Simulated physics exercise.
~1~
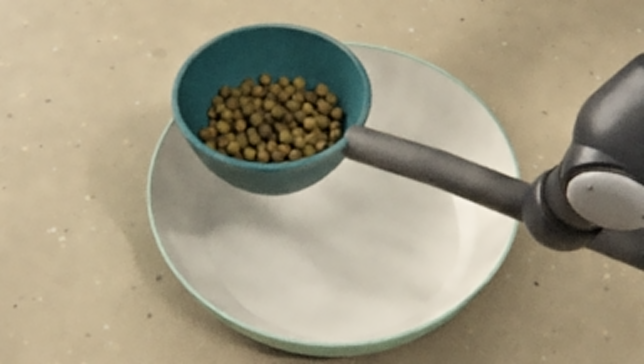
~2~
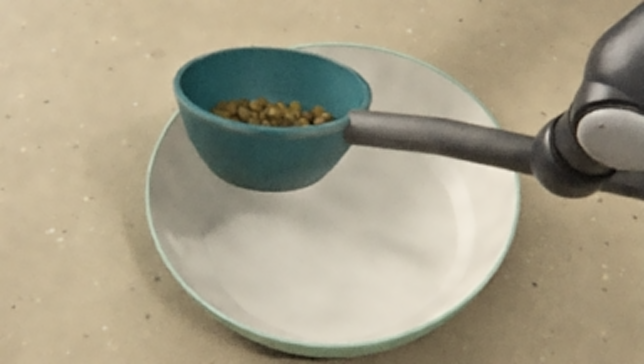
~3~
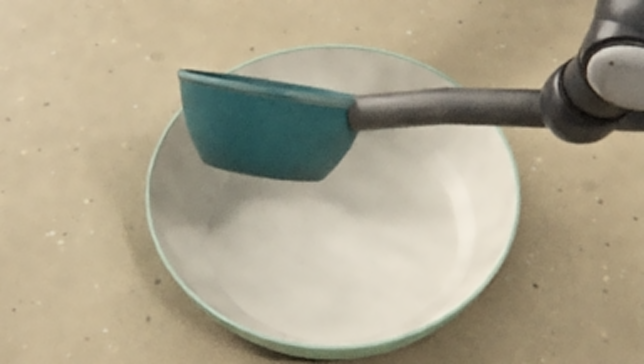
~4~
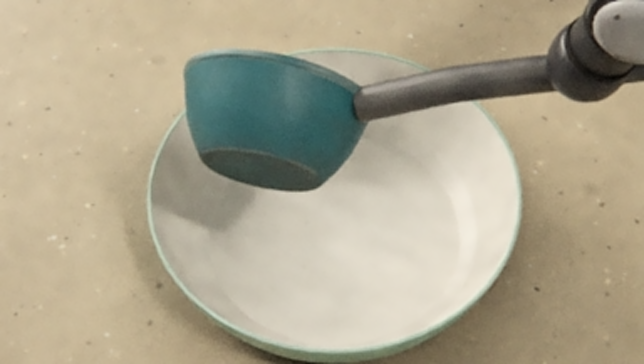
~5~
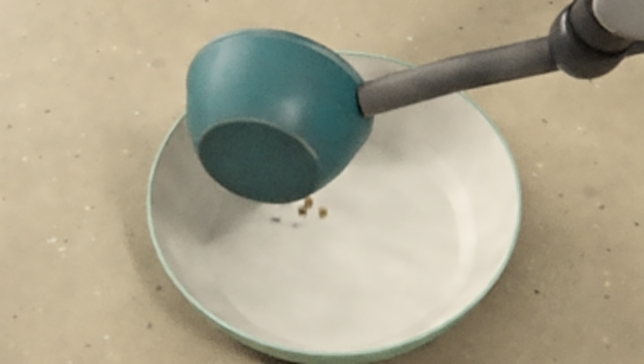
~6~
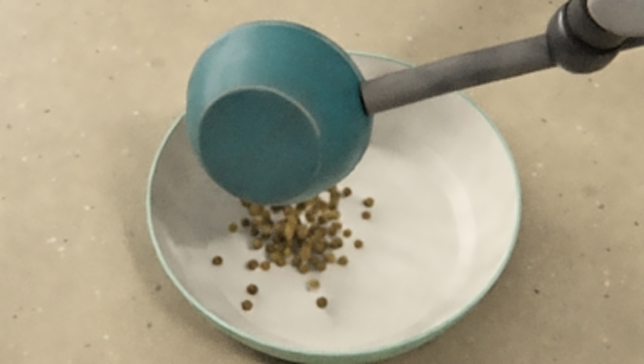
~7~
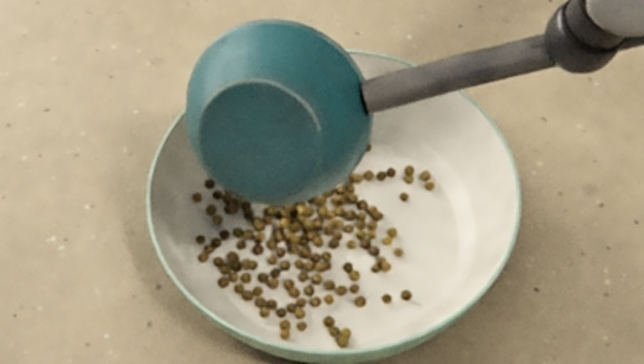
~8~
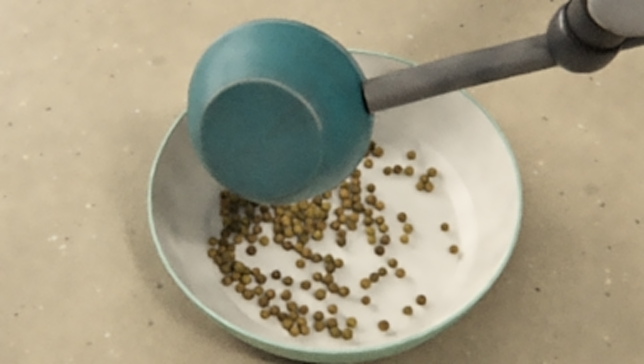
A dark grey robotic arm reaches in from the right, holding a teal ladle of small brown-green lentils above a wide white pan with a pale green rim, set on a speckled beige surface and seen from above at an angle. The ladle tips steadily away until its contents are hidden and its underside comes into view. A few lentils drop into the pan, then a thick cluster pours out beneath the ladle. They scatter and roll across the white base. At the end the ladle stays overturned above the lentils, which lie spread over the pan's lower and middle part.
